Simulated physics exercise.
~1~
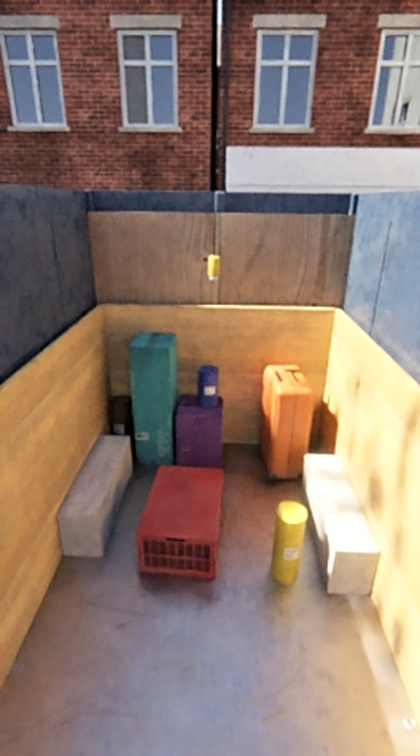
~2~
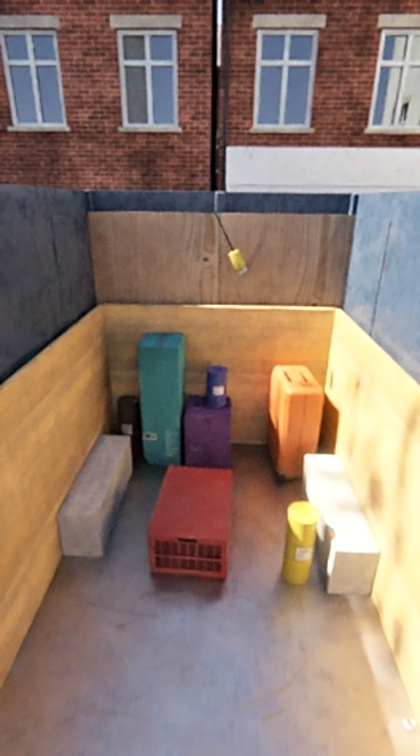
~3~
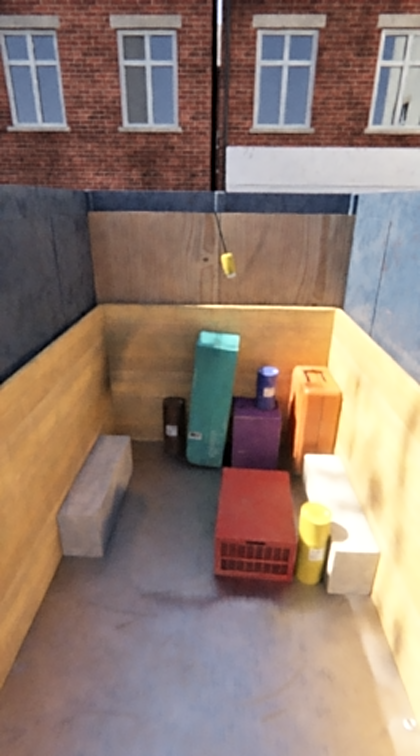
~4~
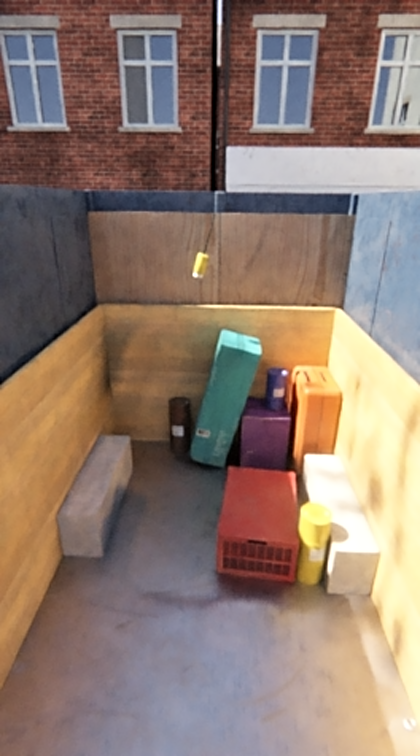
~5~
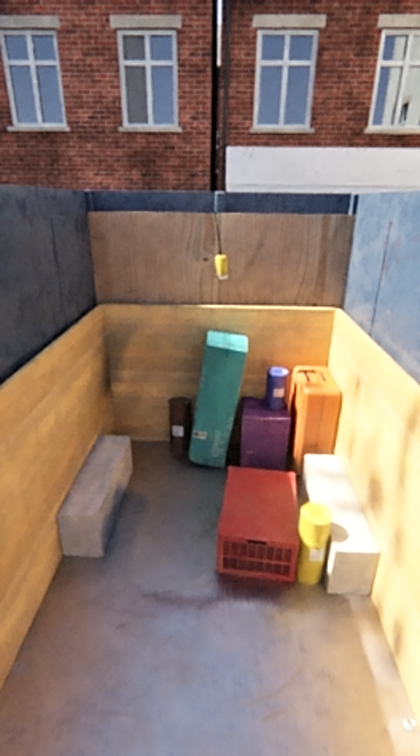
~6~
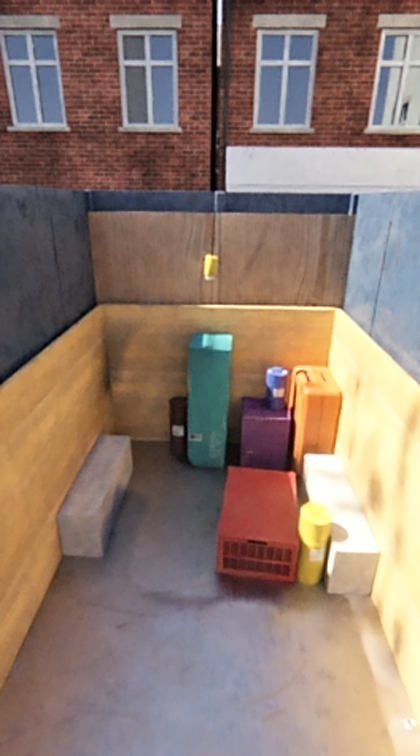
The red crate slid right across the bay floor along with the boxes and canisters behind it, stopping near the right wheel box, while the tall turquoise box tipped to the right, then rocked back and ended up standing upright.
